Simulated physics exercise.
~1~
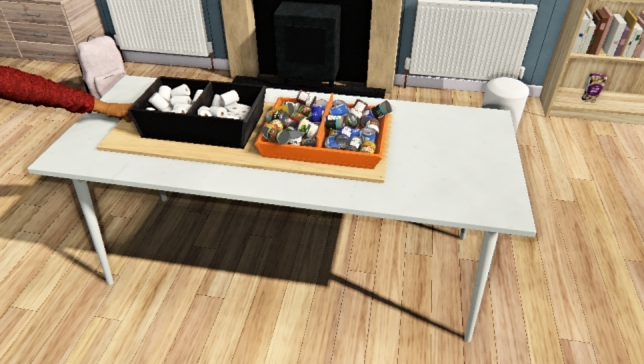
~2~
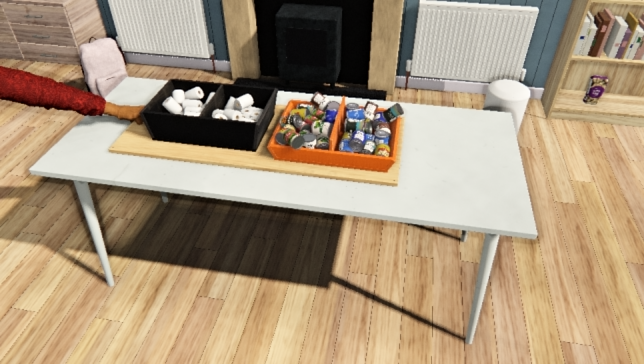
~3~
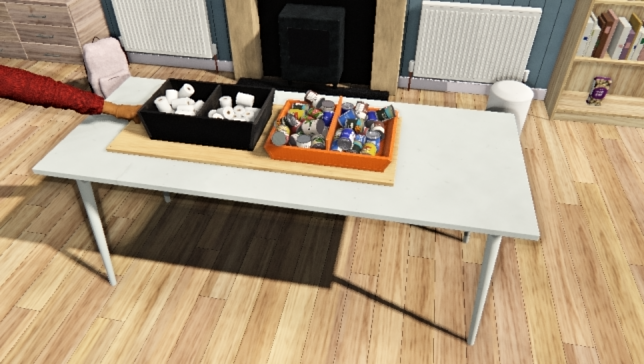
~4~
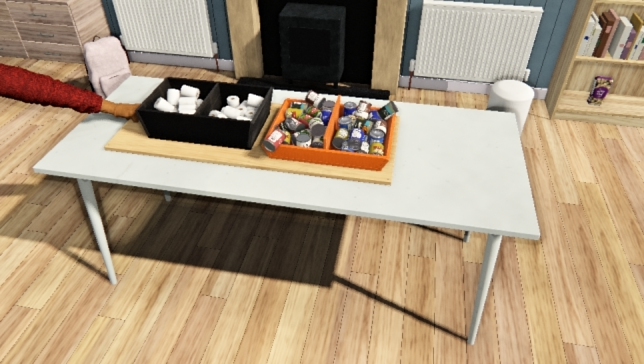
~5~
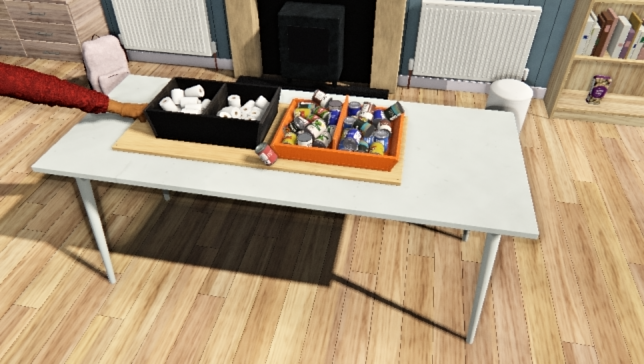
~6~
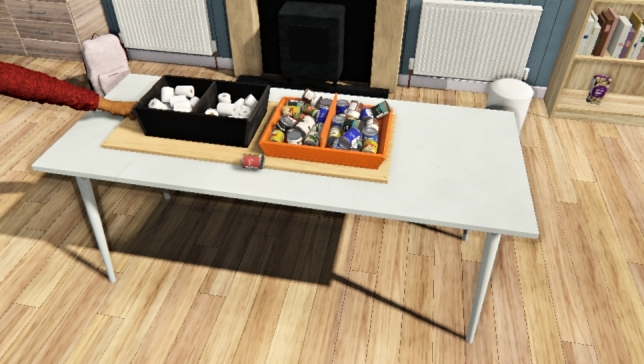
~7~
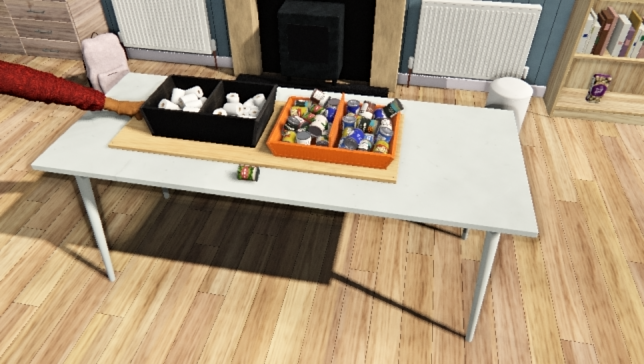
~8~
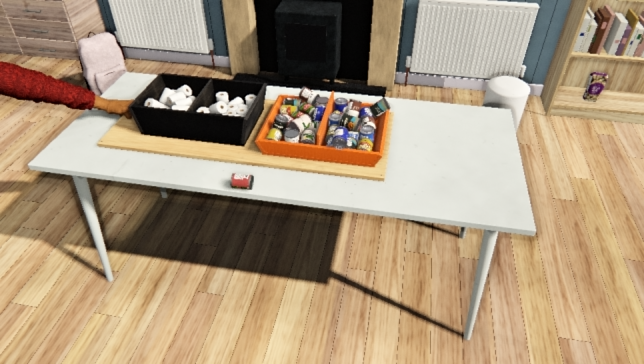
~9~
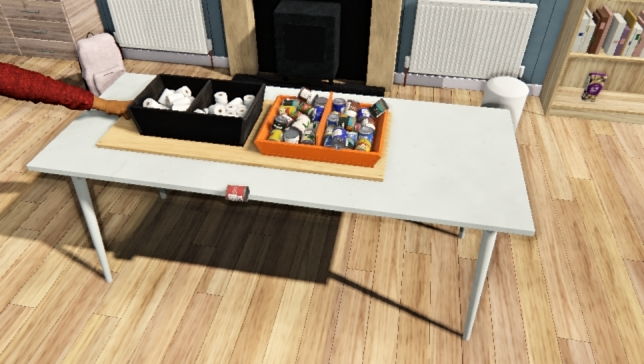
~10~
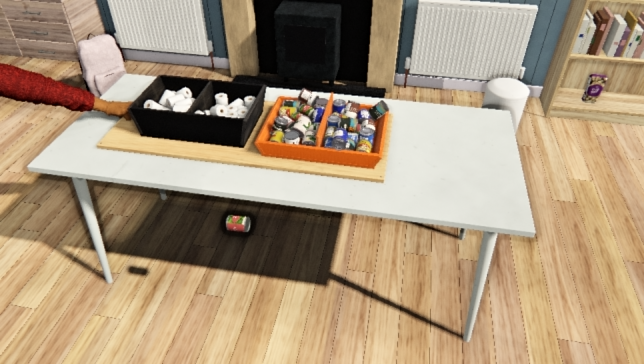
Living room table, a hand shaking a board with two crates, one small tin tumbling out and rolling off the front edge.
